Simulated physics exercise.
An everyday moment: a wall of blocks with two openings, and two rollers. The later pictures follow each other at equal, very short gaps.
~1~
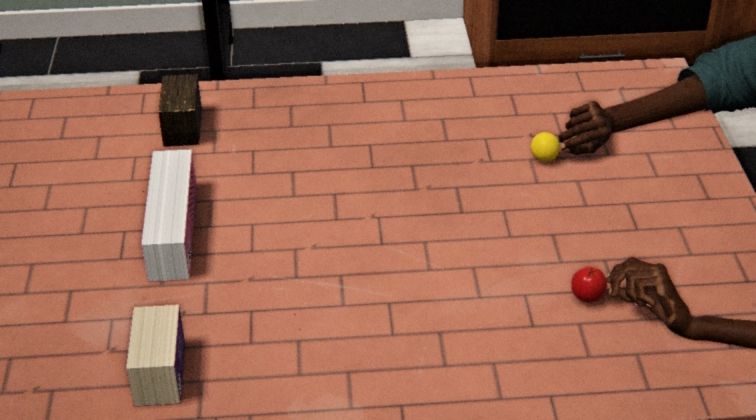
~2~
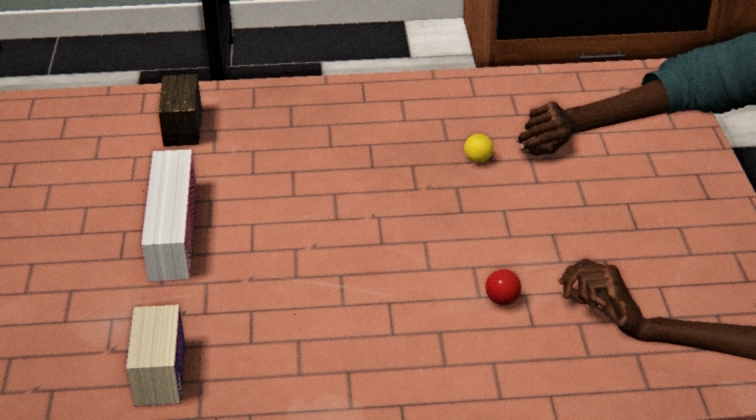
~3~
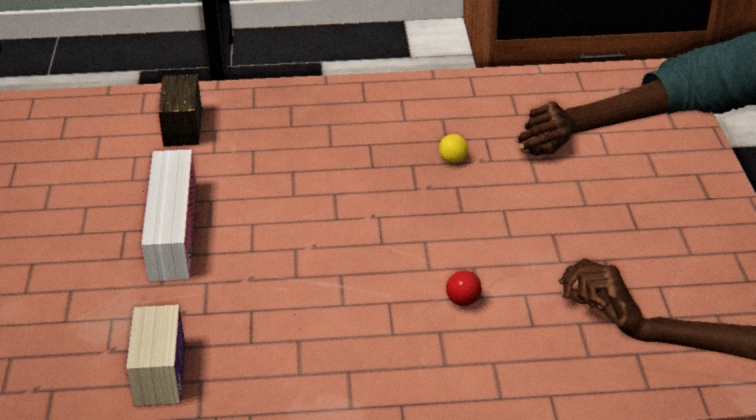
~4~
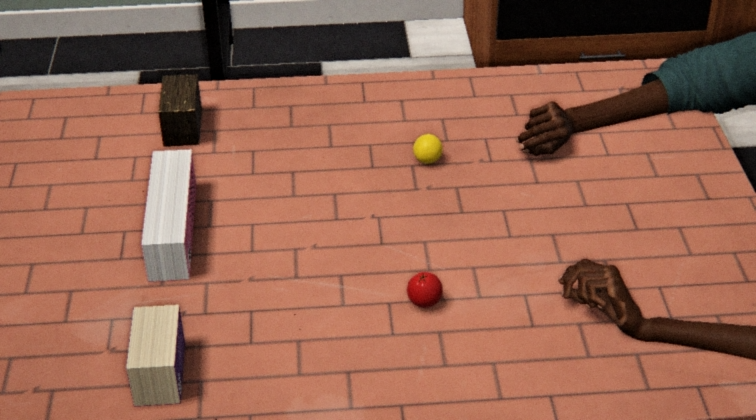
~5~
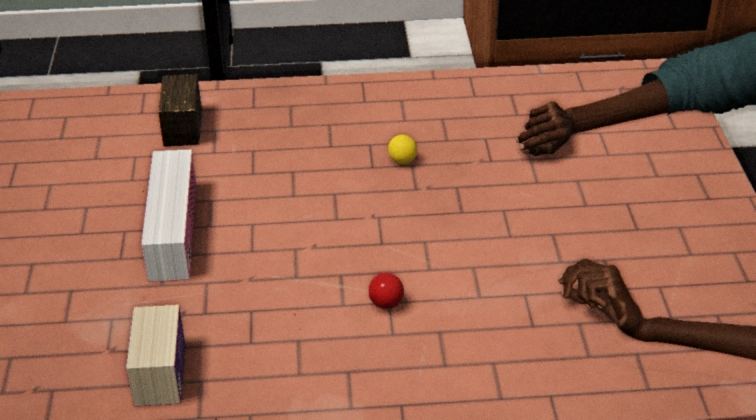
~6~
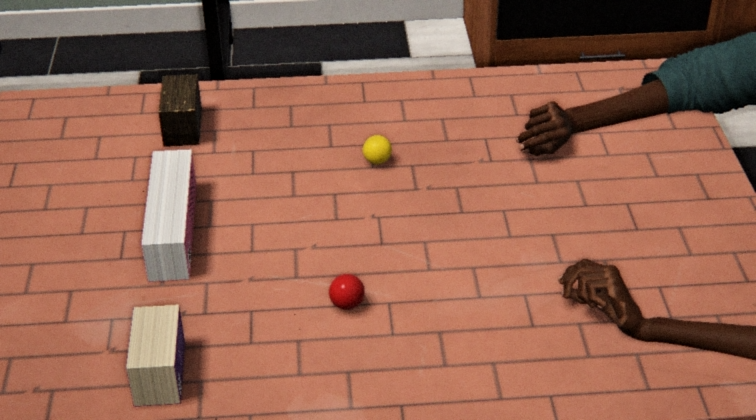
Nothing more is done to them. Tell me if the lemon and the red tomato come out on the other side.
Here the lemon rolls through, the red tomato rolls through.
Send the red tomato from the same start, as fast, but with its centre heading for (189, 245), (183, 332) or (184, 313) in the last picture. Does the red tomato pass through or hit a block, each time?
The red tomato hits a block; does not get past; gets between the blocks.
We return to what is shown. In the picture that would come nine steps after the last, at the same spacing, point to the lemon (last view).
Roughly at (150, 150).
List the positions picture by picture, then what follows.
Lemon (545, 147) under the hand; red tomato (590, 285) under the hand; purple book (157, 355), in the first frame.
Lemon (479, 148); red tomato (503, 287), in the second frame.
Lemon (453, 149); red tomato (464, 289), in the third frame.
Lemon (428, 149); red tomato (425, 290), in the fourth frame.
Lemon (403, 150); red tomato (386, 291), in the fifth frame.
Lemon (377, 150); red tomato (347, 293); black block (181, 110), in the sixth frame.
Then, 0.64 s on from there, lemon heading on; red tomato heading on.
In the end, the lemon passes through its gap; the red tomato passes through its gap.
